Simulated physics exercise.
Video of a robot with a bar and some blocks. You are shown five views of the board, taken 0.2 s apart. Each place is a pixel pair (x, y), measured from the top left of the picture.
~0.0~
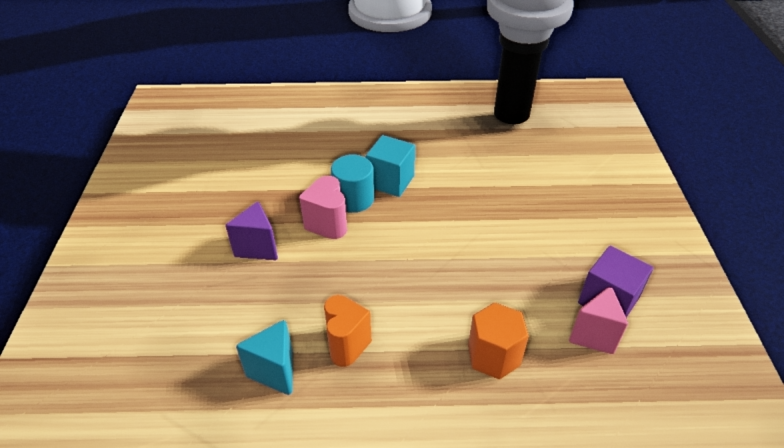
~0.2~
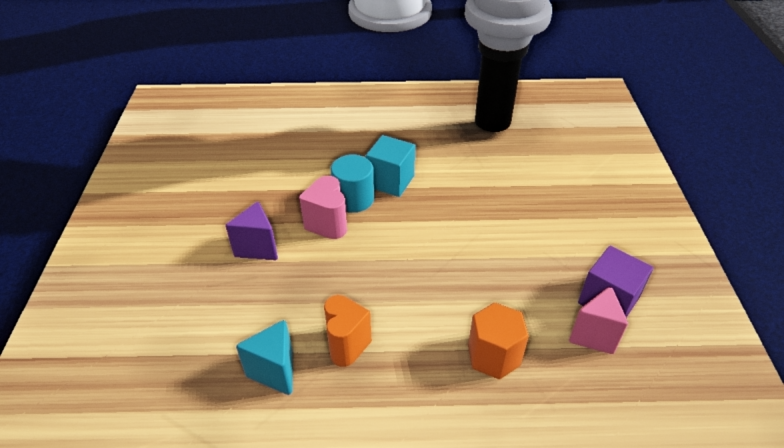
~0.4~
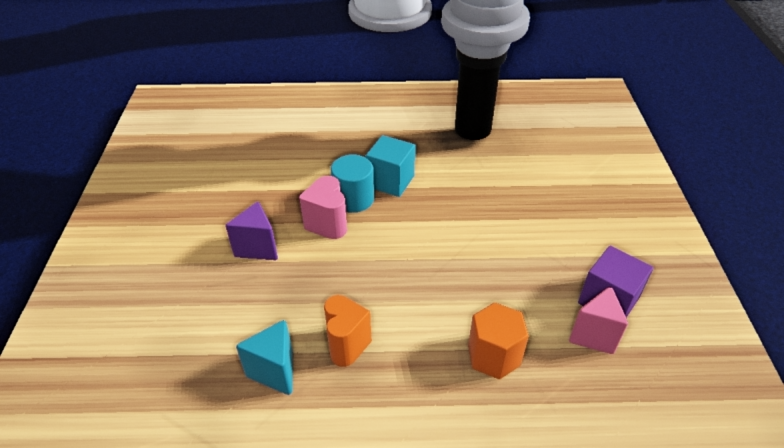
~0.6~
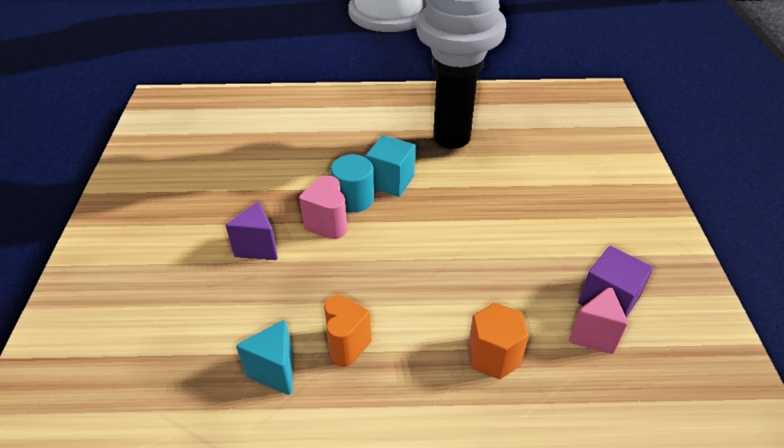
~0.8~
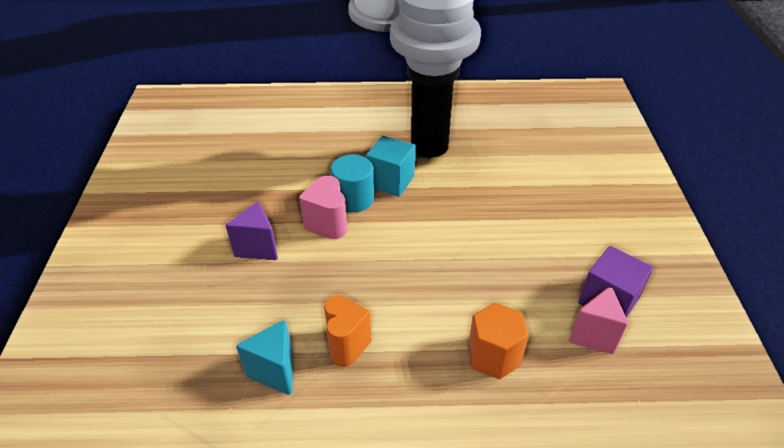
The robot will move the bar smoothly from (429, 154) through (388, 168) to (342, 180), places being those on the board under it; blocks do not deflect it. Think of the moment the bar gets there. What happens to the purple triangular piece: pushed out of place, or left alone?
It ends up on the same spot.
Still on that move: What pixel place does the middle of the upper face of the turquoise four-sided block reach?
It ends at (314, 170).
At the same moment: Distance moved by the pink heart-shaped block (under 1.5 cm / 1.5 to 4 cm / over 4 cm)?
The answer will be the middling band, 1.5 to 4 cm.
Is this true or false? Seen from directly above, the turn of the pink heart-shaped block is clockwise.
This is false.
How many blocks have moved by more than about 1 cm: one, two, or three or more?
Three or more blocks.
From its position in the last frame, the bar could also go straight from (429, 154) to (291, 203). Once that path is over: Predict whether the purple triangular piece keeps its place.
The result: It moves.
The first path, step by step. Halfway along, bar (387, 160); pink heart-shaped block (314, 203), turned 30° anticlockwise; turquoise cylinder (326, 173); turquoise four-sided block (362, 157), turned 15° clockwise.
At the end, bar (341, 172); purple triangular piece still; pink heart-shaped block (302, 215), turned 100° anticlockwise; turquoise cylinder (283, 192); turquoise four-sided block (314, 170).
